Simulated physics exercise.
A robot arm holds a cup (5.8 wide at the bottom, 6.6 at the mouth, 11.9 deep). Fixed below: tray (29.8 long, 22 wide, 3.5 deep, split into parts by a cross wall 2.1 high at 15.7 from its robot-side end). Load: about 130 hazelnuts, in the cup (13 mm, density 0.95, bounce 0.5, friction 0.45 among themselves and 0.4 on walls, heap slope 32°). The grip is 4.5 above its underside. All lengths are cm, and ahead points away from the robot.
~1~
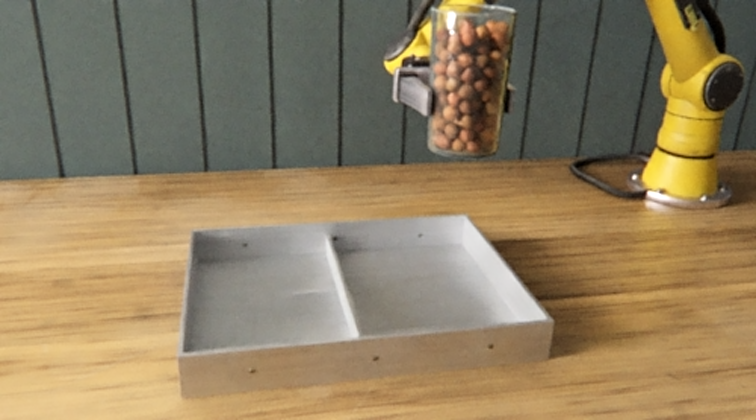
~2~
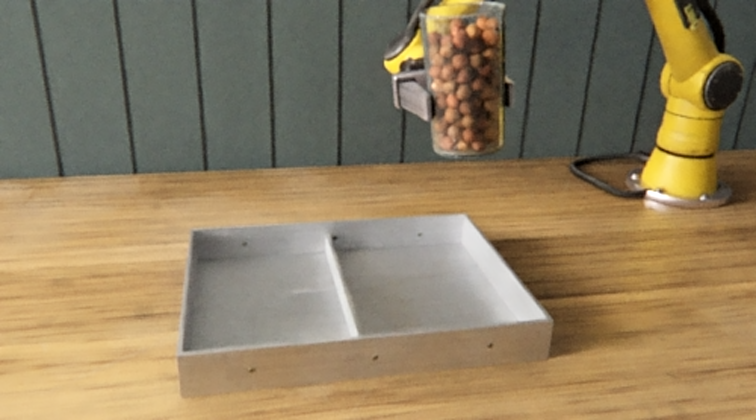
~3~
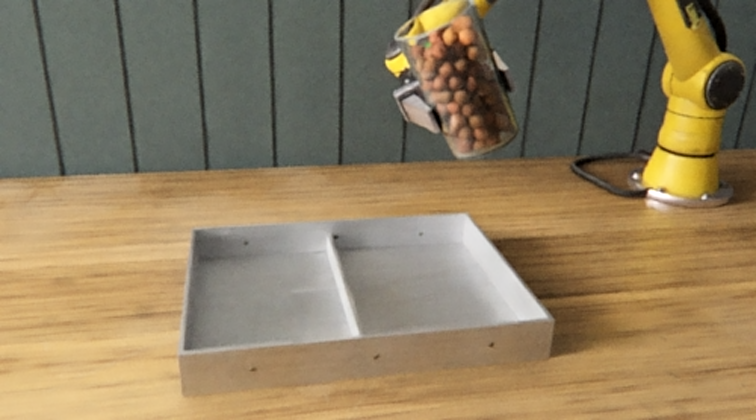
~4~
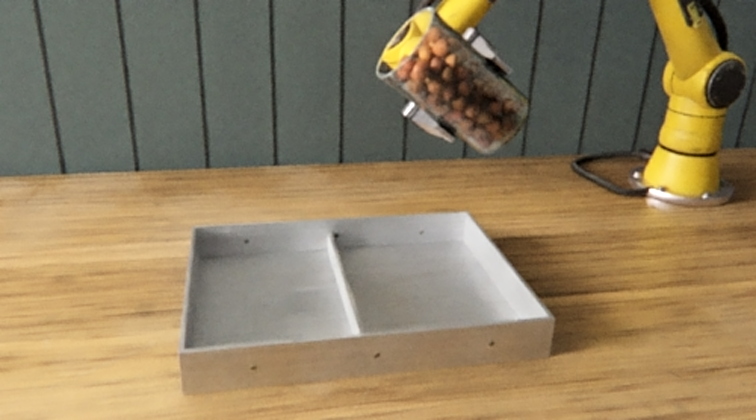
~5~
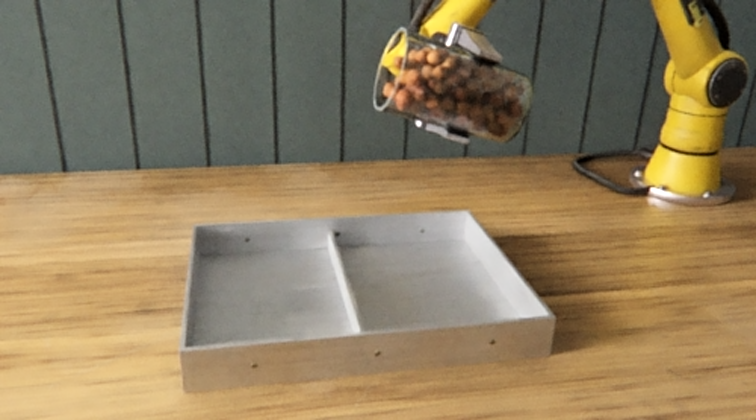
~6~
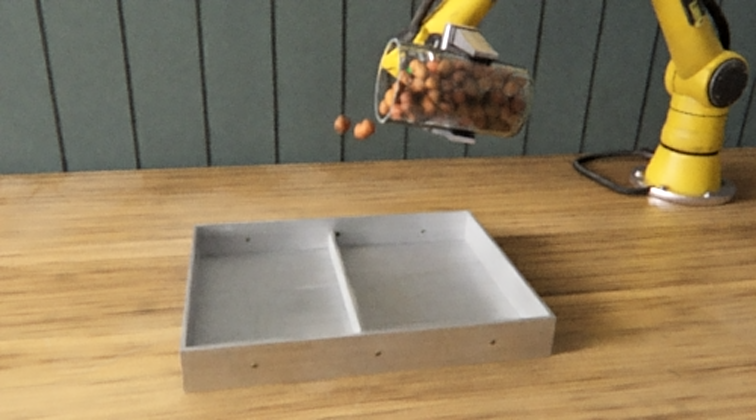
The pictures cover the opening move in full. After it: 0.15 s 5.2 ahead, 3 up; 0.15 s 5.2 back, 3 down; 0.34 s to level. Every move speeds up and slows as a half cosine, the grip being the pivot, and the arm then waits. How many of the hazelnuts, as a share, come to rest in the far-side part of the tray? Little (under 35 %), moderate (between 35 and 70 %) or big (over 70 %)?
Answer: Moderate; between 35 and 70 % of the hazelnuts finish in the far-side part of the tray.
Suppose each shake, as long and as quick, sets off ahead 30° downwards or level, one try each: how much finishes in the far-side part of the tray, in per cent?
Some 20 and 35 per cent.
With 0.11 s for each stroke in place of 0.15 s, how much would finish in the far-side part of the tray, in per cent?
Then about 70 per cent.
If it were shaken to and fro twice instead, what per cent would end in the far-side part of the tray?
In that case some 65 per cent.
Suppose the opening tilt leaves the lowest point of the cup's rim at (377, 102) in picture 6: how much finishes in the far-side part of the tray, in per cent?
About 30 per cent.
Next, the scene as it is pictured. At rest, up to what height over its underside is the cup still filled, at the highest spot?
About 6.0 cm.
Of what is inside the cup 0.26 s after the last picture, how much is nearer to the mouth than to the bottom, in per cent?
About 90 per cent.
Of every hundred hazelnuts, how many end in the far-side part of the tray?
About 50 per cent.
Then, 0.26 s after the last picture, tilted 80° forward, highest piece 23 above the table; 102 in the cup, 3 in the far-side part, 29 in flight or on a rim.
Then, 0.51 s after the last picture, tilted 25° forward, highest piece 26 above the table; 66 in the far-side part, 61 in the cup, 6 in the robot-side part, 1 in flight or on a rim.
Then, 0.84 s after the last picture, level, highest piece 21 above the table; 65 in the far-side part, 61 in the cup, 7 in the robot-side part, 1 on the table or floor.
Then, 1.89 s after the last picture, level, highest piece 21 above the table; 65 in the far-side part, 61 in the cup, 7 in the robot-side part, 1 on the table or floor.
Final count, 65 in the far-side part, 61 in the cup, 7 in the robot-side part, 1 on the table or floor. That is 49 % in the far-side part of the tray.
